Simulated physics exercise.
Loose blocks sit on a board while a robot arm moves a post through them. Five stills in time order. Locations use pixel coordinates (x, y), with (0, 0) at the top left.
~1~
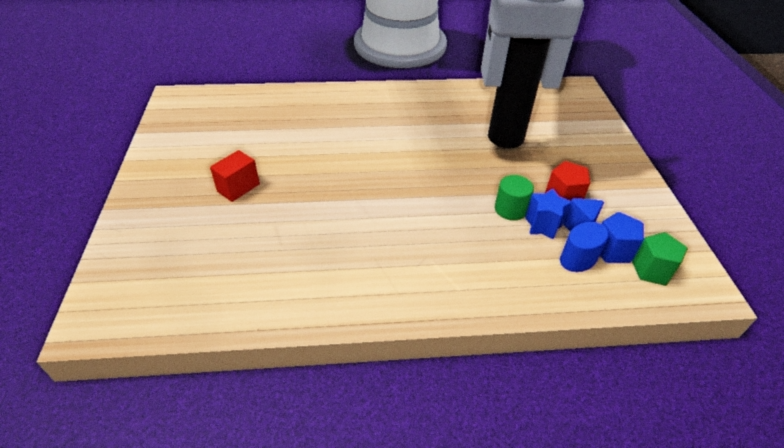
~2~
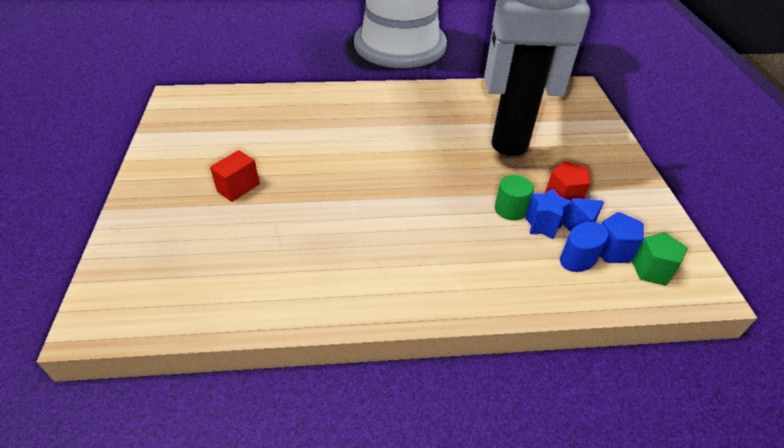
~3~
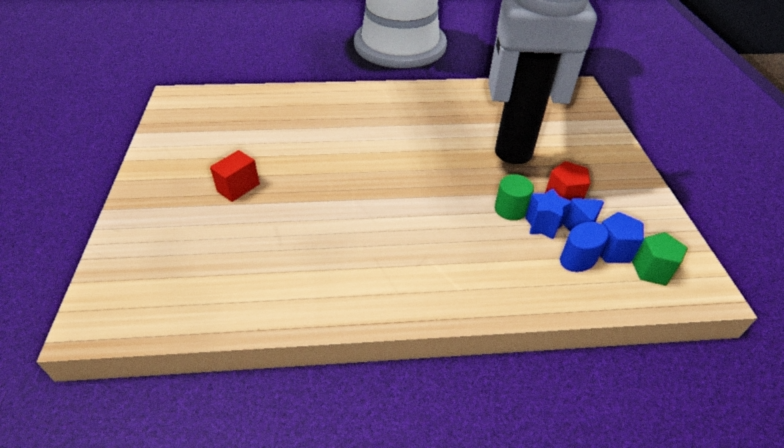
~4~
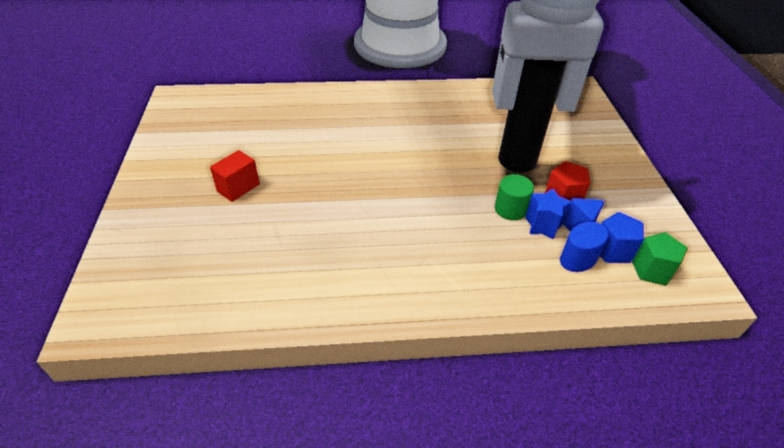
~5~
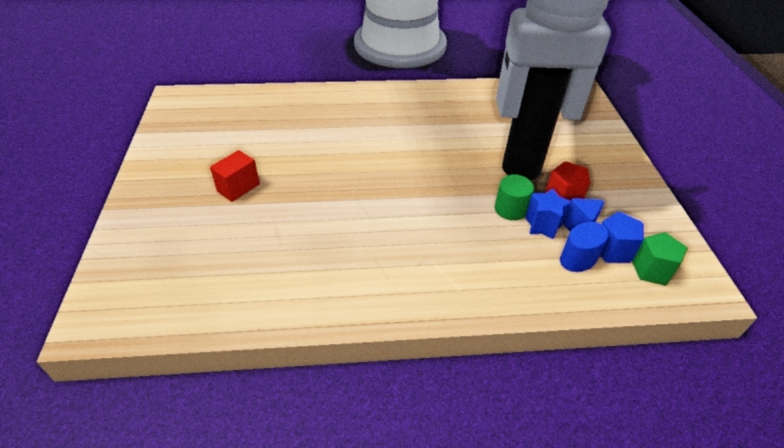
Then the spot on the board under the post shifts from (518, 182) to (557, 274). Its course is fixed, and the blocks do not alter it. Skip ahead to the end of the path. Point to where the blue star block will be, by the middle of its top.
My estimate: (606, 276).
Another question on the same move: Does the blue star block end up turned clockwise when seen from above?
Answer: No.
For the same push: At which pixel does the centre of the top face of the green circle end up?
By then it is at (510, 214).
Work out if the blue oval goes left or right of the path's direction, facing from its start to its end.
It's set to shift left.
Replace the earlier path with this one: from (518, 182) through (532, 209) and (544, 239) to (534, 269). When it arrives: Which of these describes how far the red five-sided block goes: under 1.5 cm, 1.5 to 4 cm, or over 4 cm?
Below 1.5 cm.
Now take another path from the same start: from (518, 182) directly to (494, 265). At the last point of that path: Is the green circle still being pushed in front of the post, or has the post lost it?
I'd say it is still being pushed.
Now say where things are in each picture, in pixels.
In the first picture, tip of the post at (506, 138), middles of tops, green circle at (517, 184), blue star block at (551, 201), red five-sided block at (573, 173), blue oval at (590, 234).
In the second picture, post at (510, 145), nothing pushed.
In the third picture, post at (513, 153), nothing pushed.
In the fourth picture, post at (517, 160), nothing pushed.
In the fifth picture, post at (521, 169), green circle at (517, 184), blue star block at (551, 201), red five-sided block at (573, 173), blue oval at (590, 234).
On the path given first. One third of the way, post at (534, 196); green circle at (513, 203); blue star block at (557, 208).
Two thirds of the way, post at (547, 226); green circle at (510, 214); blue star block at (576, 241); blue oval at (610, 253), turned 35° anticlockwise.
At the end, post at (563, 260); green circle at (510, 214); blue star block at (606, 276), turned 40° anticlockwise; red five-sided block unmoved; blue oval at (640, 275), turned 60° anticlockwise.
